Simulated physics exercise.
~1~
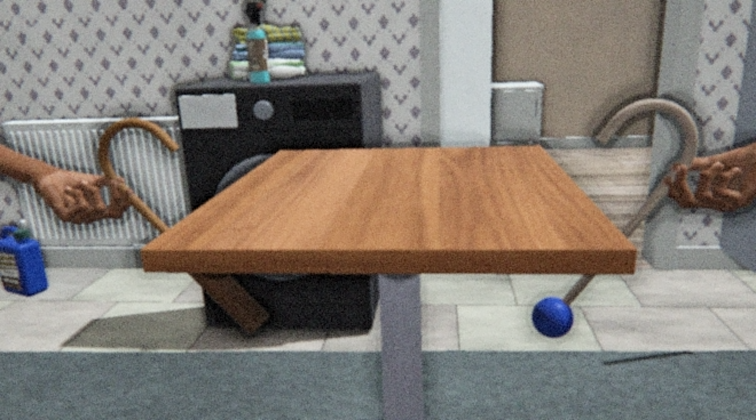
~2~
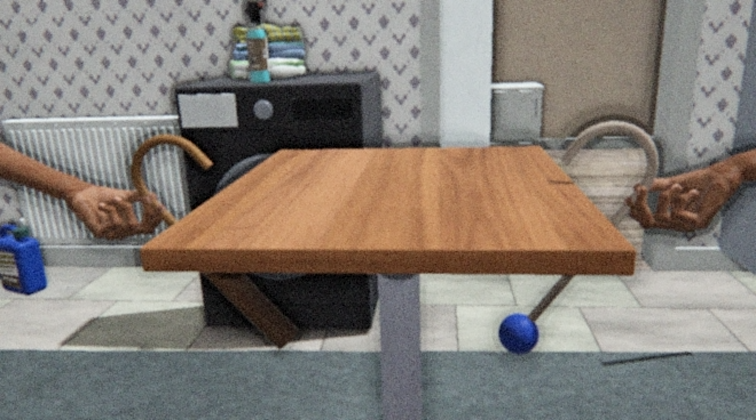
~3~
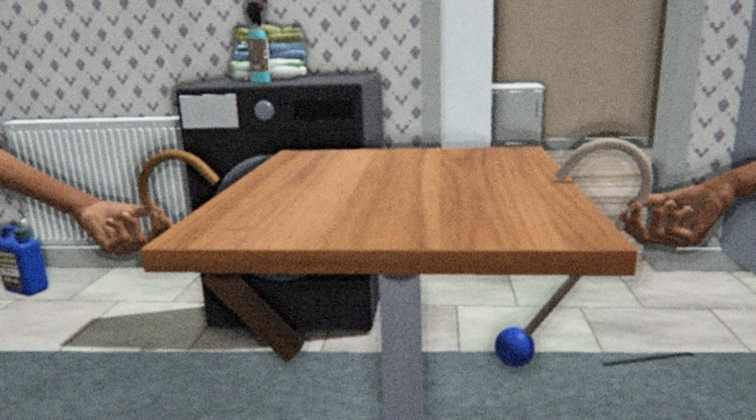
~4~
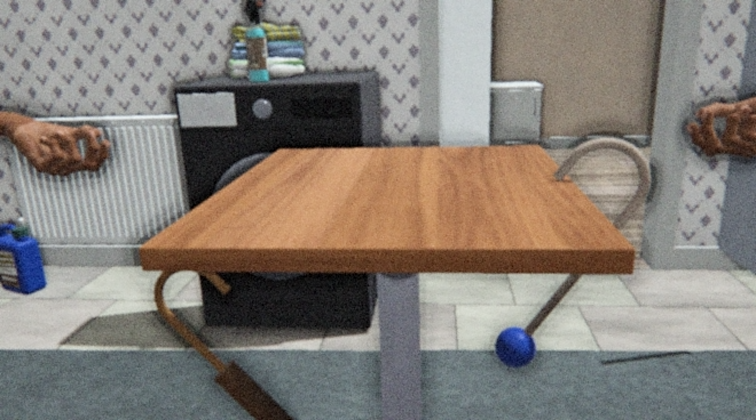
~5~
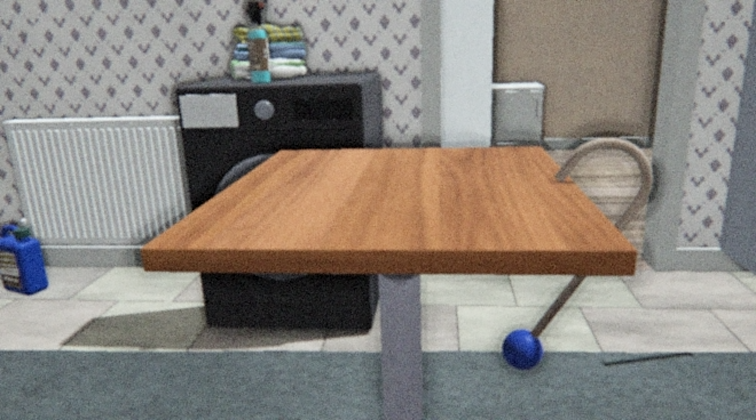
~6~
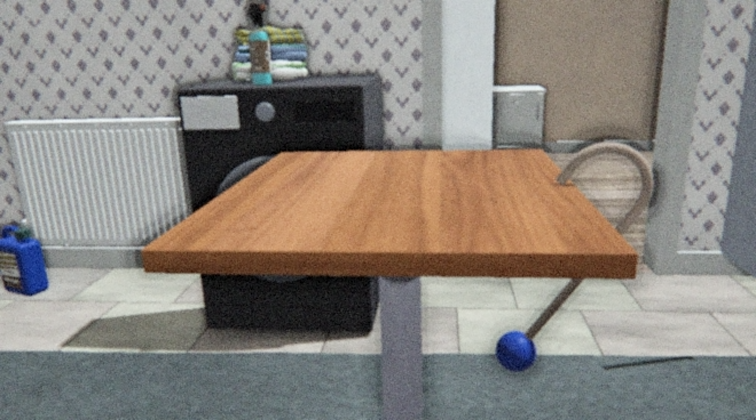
A wooden table with a grey leg stands in the centre of a tiled room, seen from the front by a slightly swaying camera, with a black washing machine, a white radiator and patterned wallpaper behind. From either side, a hand brings in a hooked object, a brown umbrella on the left and a ladle-like piece with a blue ball end on the right. The hands move them inward and lower them to the table's ends. Both hands let go and draw back. The umbrella drops past the edge and out of view, while the blue-ended piece stays hanging.
